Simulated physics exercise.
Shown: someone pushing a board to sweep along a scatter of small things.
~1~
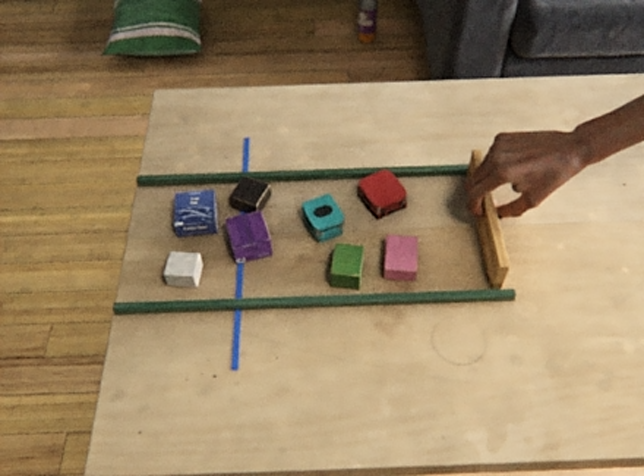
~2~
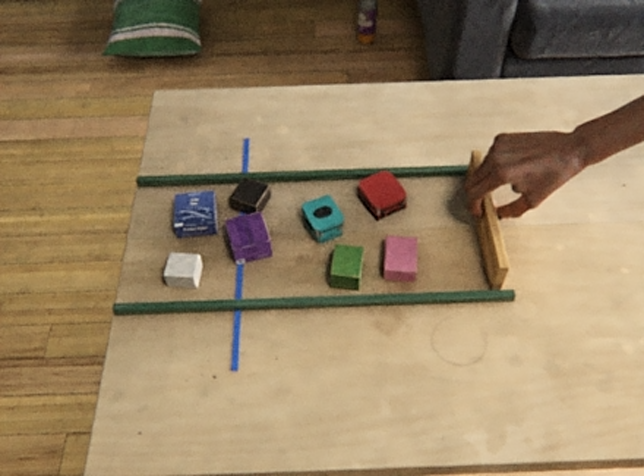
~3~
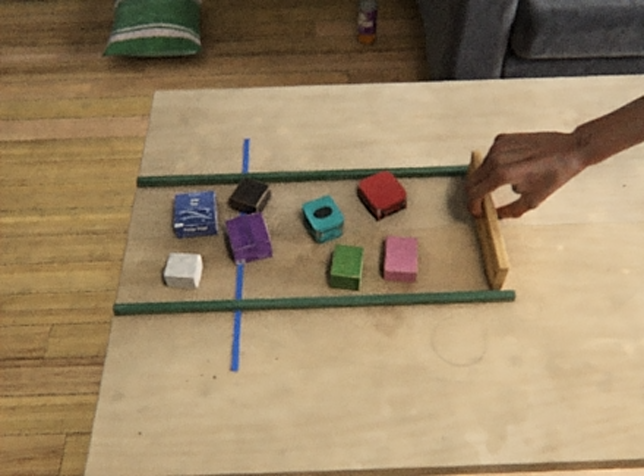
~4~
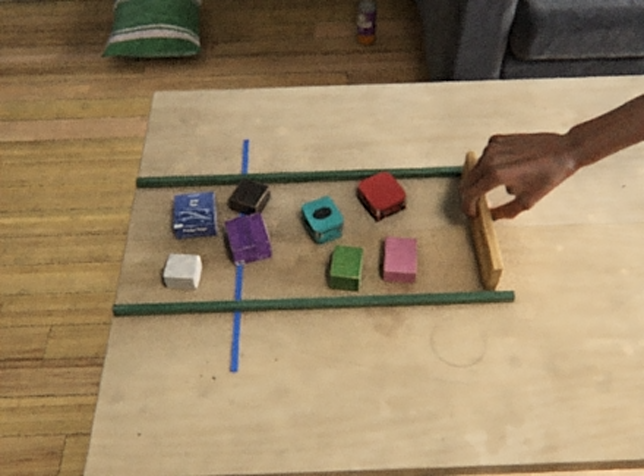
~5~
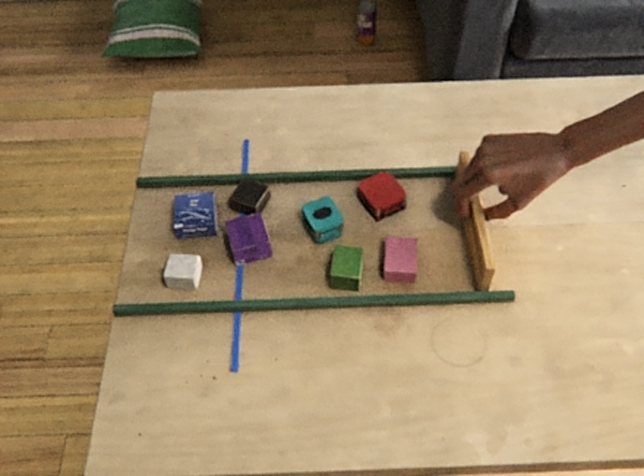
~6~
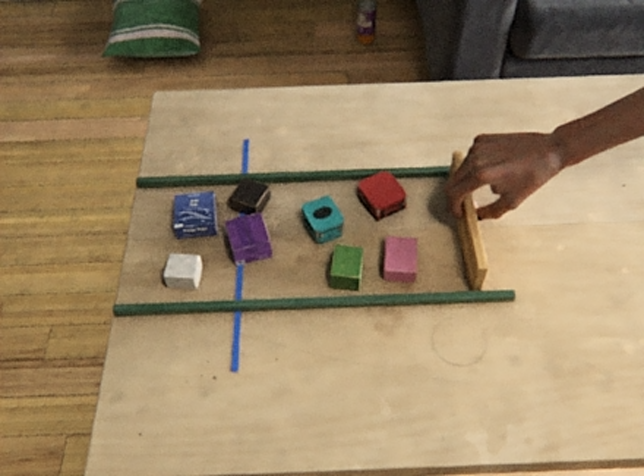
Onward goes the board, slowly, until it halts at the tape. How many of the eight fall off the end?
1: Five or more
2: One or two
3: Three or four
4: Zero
(4) Zero.
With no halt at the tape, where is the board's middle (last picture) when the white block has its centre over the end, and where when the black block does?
Points: About (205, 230) and about (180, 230).
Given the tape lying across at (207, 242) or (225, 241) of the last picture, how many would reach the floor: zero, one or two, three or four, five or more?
In order: Just one or two, then none.
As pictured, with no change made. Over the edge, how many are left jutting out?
Result: 0.
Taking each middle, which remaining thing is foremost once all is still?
That would be the blue box.
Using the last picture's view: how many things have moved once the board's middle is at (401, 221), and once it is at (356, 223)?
2, then 4.
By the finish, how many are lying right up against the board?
That makes 3.
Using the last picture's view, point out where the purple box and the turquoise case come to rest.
First at (177, 245); second at (219, 230).
Soon after, none off yet; white block at rest near (184, 271); blue box at rest near (196, 215); black block at rest near (250, 198).
At rest, the number that fall off is zero.
